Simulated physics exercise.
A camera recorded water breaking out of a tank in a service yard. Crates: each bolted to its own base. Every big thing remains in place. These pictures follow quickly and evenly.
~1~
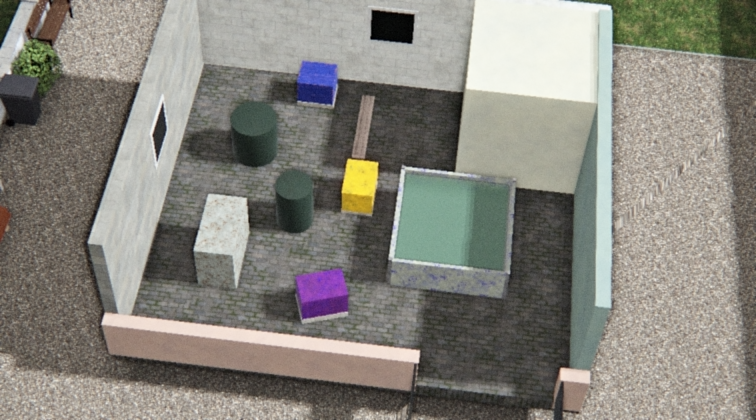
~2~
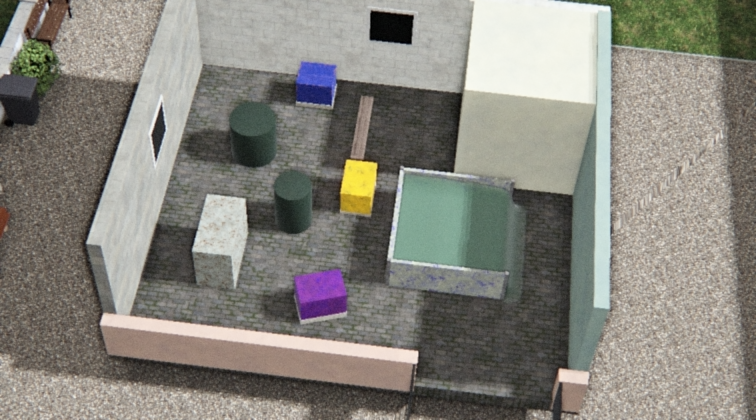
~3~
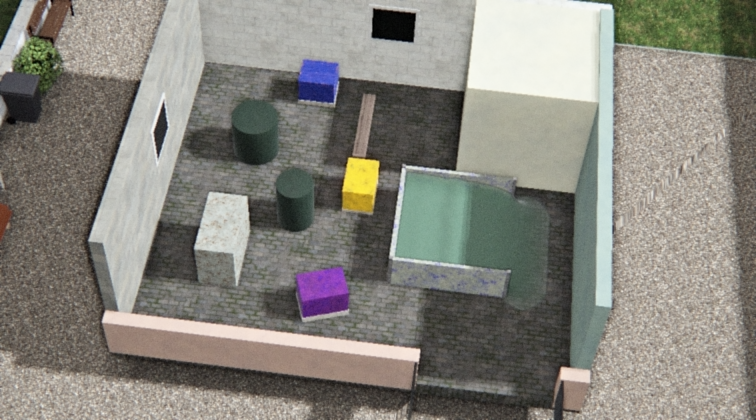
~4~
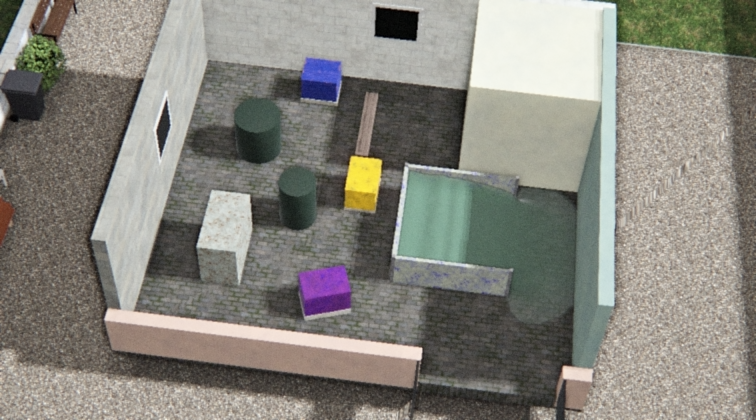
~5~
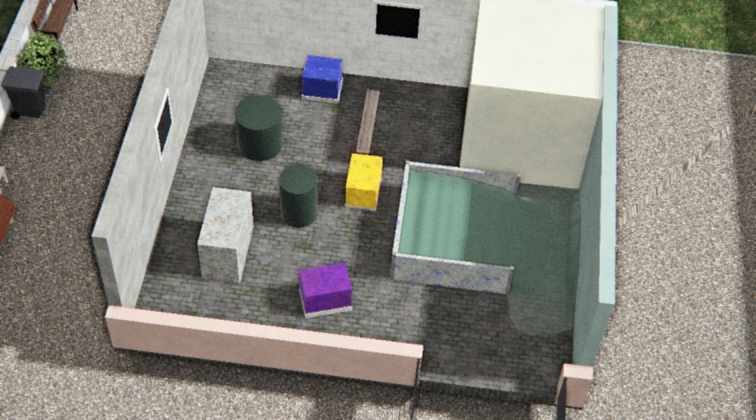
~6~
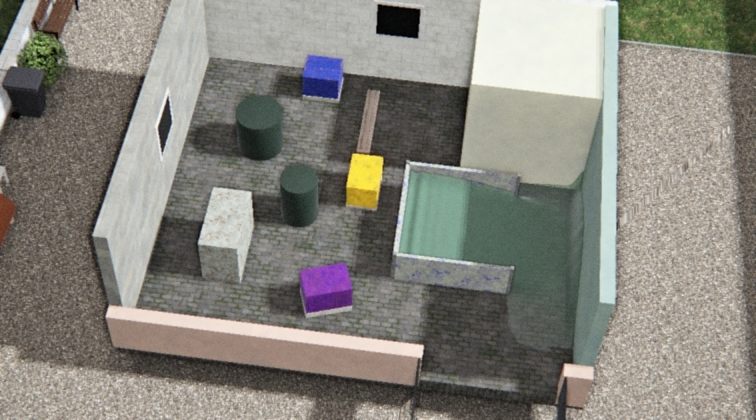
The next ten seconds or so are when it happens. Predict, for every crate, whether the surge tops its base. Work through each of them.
My prediction: The blue crate does not get topped; the purple crate does not get topped; the yellow crate gets topped.
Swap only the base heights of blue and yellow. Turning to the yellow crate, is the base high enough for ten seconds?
The yellow crate gets flooded.
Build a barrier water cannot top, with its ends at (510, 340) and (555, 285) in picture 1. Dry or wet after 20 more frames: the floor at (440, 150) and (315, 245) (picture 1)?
Untouched, untouched.
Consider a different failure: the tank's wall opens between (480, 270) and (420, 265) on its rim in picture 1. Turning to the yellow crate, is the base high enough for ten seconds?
My reading: The yellow crate keeps dry.
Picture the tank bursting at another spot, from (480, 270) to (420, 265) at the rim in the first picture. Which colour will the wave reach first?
That would be the purple-painted one.
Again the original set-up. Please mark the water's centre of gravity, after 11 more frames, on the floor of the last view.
It is near (512, 249).
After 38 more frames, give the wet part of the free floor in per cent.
I reckon around 45 %.
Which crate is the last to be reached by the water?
Should be the purple one.
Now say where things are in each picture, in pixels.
In the first frame, still water in the open tank at (454, 222).
In the second frame, water pours out at (505, 242) and has run to (506, 301).
In the third frame, water pours out at (507, 242) and has run to (523, 307).
In the fourth frame, the front is at (548, 317), out from the gap at (509, 242).
In the fifth frame, the front is at (572, 326), out from the gap at (510, 240).
In the sixth frame, the front is at (572, 343), out from the gap at (510, 240).
A moment on, water covers 10 % of the floor; the blue crate not reached, the purple crate not reached, the yellow crate not reached.
Next, water covers 20 % of the floor; the blue crate not reached, the purple crate not reached, the yellow crate water round its plinth.
Then, water covers 35 % of the floor; the blue crate water round its plinth, the purple crate not reached, the yellow crate water round its plinth.
Later, water covers 45 % of the floor; the blue crate water round its plinth, the purple crate water round its plinth, the yellow crate water round its plinth.
In the end, water covers 70 % of the floor; the blue crate stayed above the water, the purple crate stayed above the water, the yellow crate was topped.
